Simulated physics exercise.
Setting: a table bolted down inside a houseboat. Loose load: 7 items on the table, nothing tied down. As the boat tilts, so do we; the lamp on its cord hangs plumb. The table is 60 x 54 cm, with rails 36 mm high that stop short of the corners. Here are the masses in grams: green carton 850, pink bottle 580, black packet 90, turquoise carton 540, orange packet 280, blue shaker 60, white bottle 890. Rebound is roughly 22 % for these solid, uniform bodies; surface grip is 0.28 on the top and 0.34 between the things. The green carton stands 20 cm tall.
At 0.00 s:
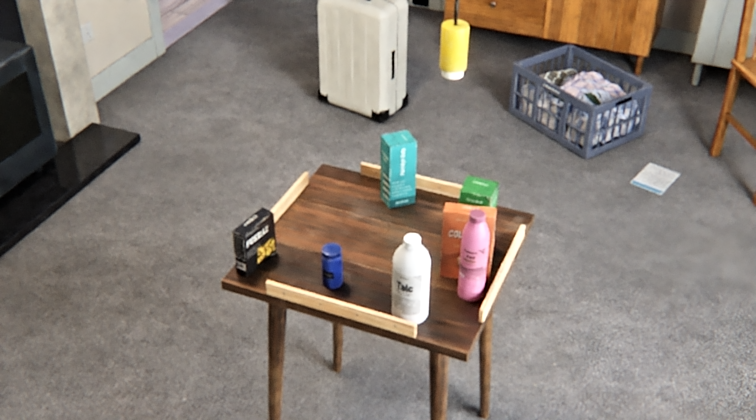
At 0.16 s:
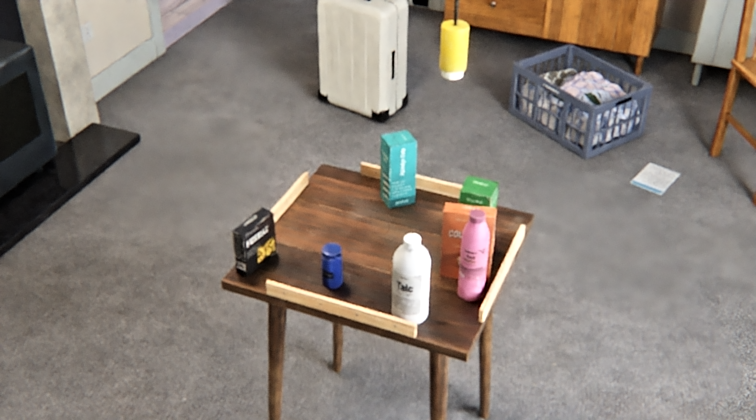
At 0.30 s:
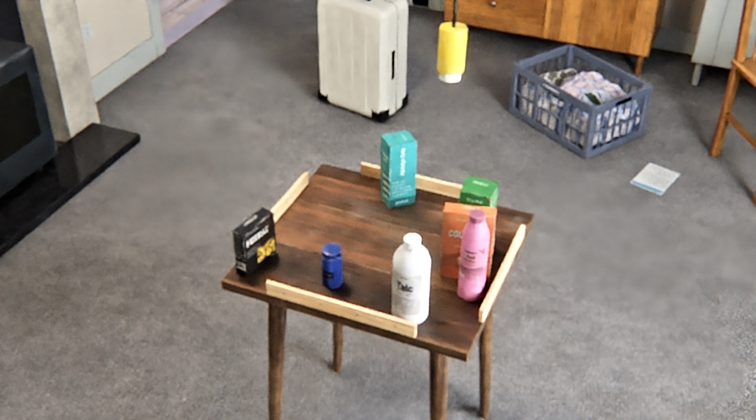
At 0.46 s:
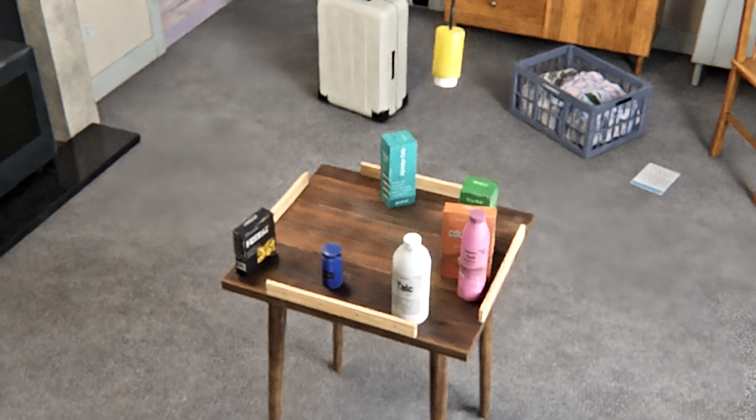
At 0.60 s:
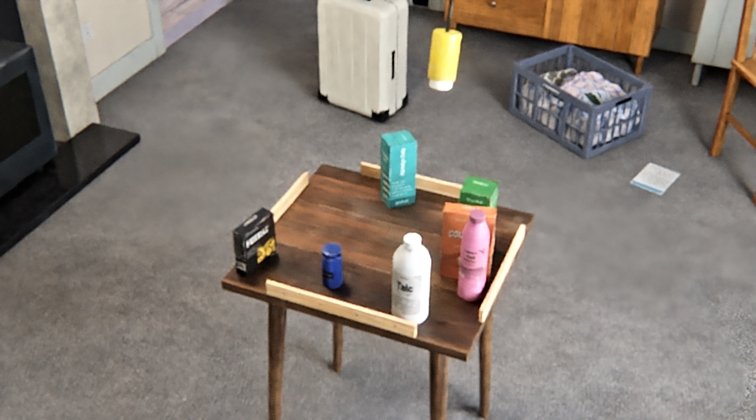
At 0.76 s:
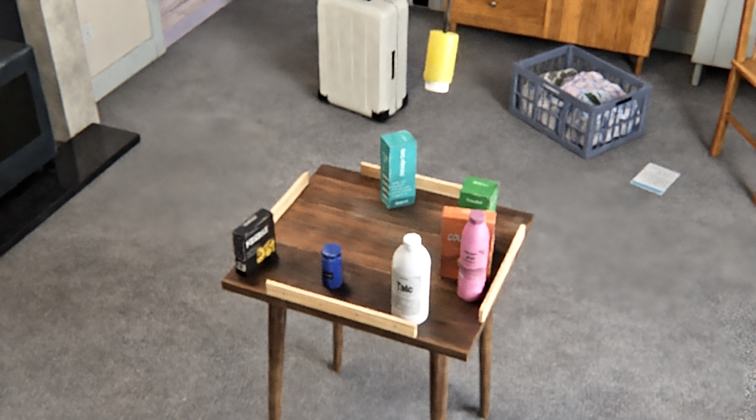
A yellow lamp hanging behind the table drifted slowly to the left, toward the pale suitcase, while the bottles and cartons on the wooden table stayed where they were.
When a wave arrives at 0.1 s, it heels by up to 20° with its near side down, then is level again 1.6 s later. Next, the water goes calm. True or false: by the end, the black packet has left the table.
True.
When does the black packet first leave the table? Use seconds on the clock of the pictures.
That first happens close to 1.3 seconds.
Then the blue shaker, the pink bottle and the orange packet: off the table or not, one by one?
Final state - the blue shaker stays within bounds; the pink bottle ends out of bounds; the orange packet ends out of bounds.
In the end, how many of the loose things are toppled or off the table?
3.
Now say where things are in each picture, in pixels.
In the first frame, boat level; black packet (255, 242).
In the second frame, boat level; turquoise carton (398, 170); orange packet (468, 243).
In the third frame, boat heeled 3°, near side down; blue shaker (332, 266); white bottle (411, 277).
In the fourth frame, boat heeled 8°, near side down; pink bottle (474, 255).
In the fifth frame, boat heeled 14°, near side down; turquoise carton (398, 170); orange packet (468, 243).
In the sixth frame, boat heeled 19°, near side down; black packet (255, 243); blue shaker (332, 266).
Around 1.26 s, boat heeled 12°, near side down; pink bottle now off the table; black packet shifted 9 cm near (236, 265); orange packet on its side.
Around 1.66 s, boat level; black packet and orange packet now off the table; turquoise carton shifted 13 cm; green carton shifted 11 cm.
Finally (2.2 s), off the table, pink bottle, black packet and orange packet; not toppled but over 5 cm from the start, green carton, turquoise carton and blue shaker; the last one still in place (within 5 cm).
